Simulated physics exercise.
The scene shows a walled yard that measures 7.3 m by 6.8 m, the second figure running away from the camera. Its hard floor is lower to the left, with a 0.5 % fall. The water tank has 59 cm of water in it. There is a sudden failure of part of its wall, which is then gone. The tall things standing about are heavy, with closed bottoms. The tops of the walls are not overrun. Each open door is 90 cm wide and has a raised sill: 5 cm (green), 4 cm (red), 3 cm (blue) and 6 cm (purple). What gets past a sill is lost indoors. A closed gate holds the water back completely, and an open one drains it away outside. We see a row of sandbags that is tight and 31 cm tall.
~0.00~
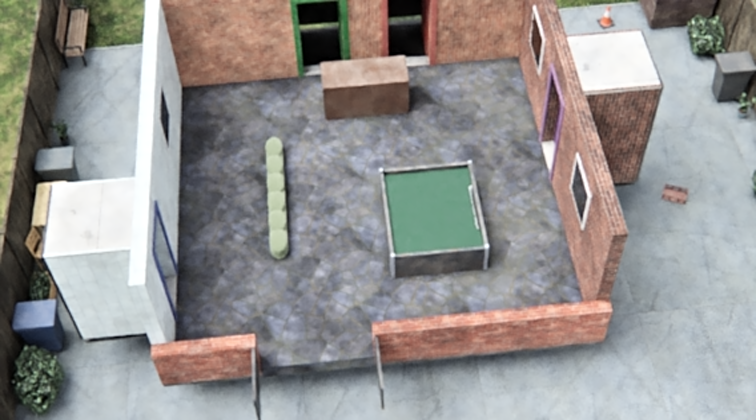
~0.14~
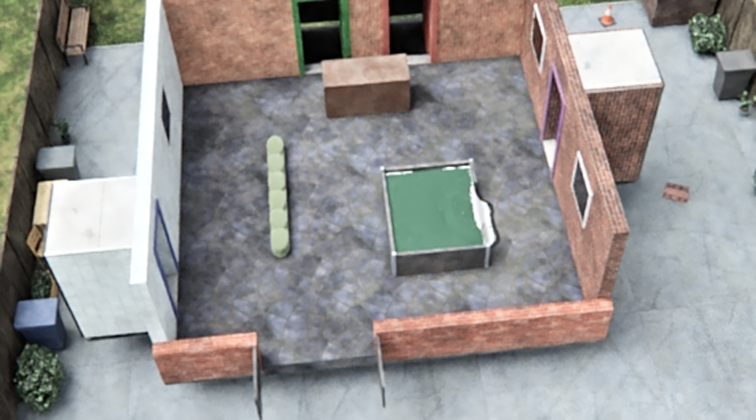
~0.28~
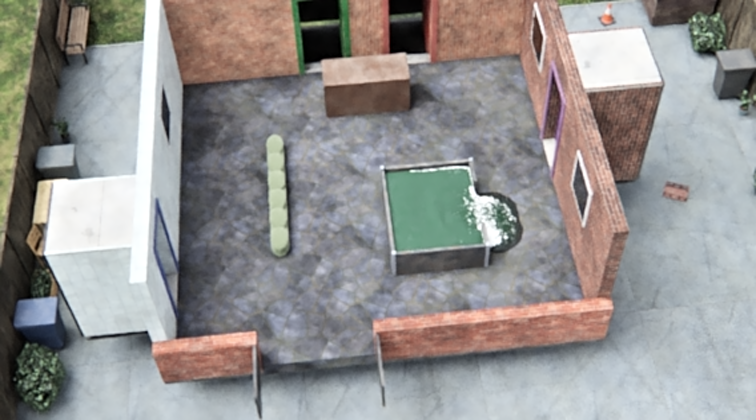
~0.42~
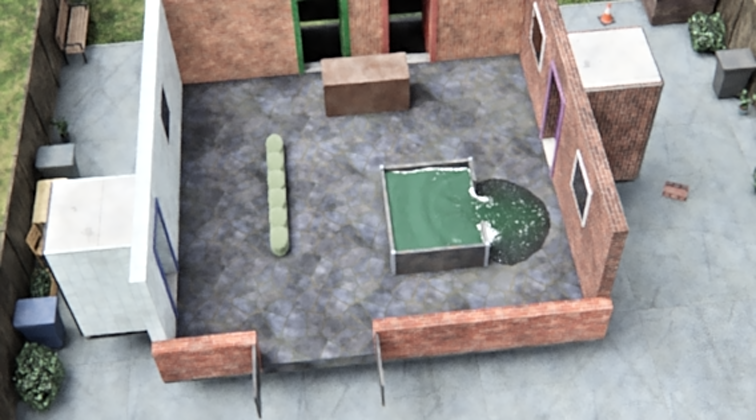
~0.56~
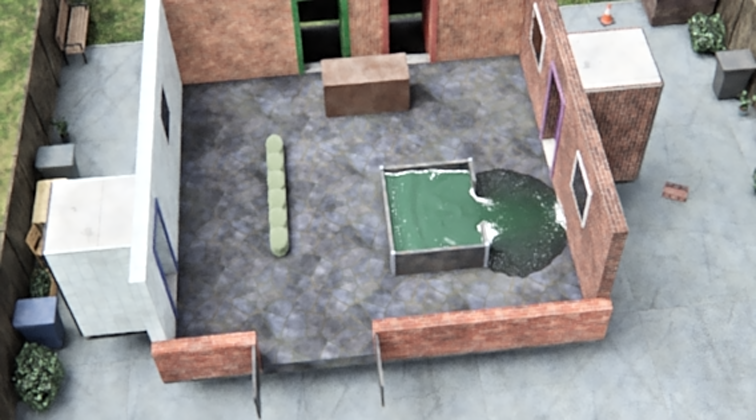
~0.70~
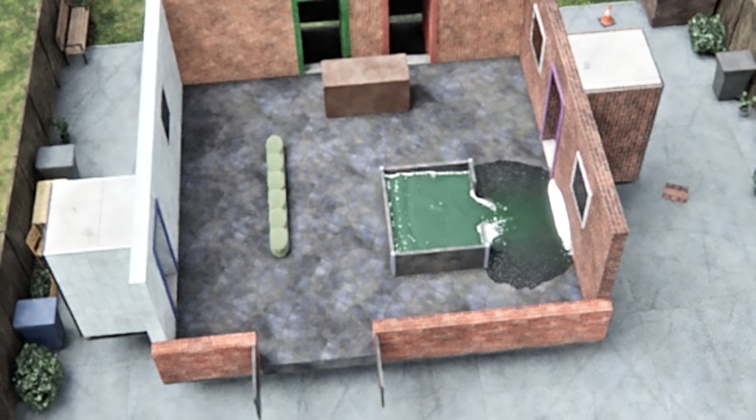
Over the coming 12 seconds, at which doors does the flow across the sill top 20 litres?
Door by door: The green door falls short, the red door tops it, the blue door tops it, the purple door tops it.
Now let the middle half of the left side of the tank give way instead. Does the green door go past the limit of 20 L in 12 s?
Green: Exceeds.
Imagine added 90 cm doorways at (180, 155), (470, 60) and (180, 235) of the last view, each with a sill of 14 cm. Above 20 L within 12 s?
Note, doorways in listed order: Stays short, stays short, stays short.
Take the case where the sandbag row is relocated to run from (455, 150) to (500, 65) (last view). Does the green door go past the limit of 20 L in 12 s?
Green: Within it.
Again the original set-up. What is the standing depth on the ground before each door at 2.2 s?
Door by door in cm, green shows 0, red shows 0, blue shows 0, purple shows 13.
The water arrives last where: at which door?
The blue door.
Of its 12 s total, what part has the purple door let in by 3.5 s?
75 per cent, roughly.
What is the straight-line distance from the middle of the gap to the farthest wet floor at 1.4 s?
I'd say close to 2.8 m.
After 1.4 s water covers 10 % of the floor and is deepest (36 cm) near (555, 218); green door not reached, red door not reached, blue door not reached, purple door 14 cm at the sill, 3 L in.
After 2.2 s water covers 15 % of the floor and is deepest (30 cm) near (580, 313); green door not reached, red door not reached, blue door not reached, purple door 13 cm at the sill, 25 L in.
After 3.5 s water covers 35 % of the floor and is deepest (21 cm) near (557, 225); green door not reached, red door 5 cm at the sill, 0 L in, blue door not reached, purple door 10 cm at the sill, 45 L in.
After 7.0 s water covers 65 % of the floor and is deepest (11 cm) near (572, 323); green door 6 cm at the sill, 0 L in, red door 7 cm at the sill, 16 L in, blue door 7 cm at the sill, 11 L in, purple door 6 cm at the sill, 58 L in.
After 12.0 s water covers 90 % of the floor and is deepest (8 cm) near (253, 174); green door 4 cm at the sill, 1 L in, red door 5 cm at the sill, 37 L in, blue door 5 cm at the sill, 56 L in, purple door 3 cm at the sill, 58 L in.
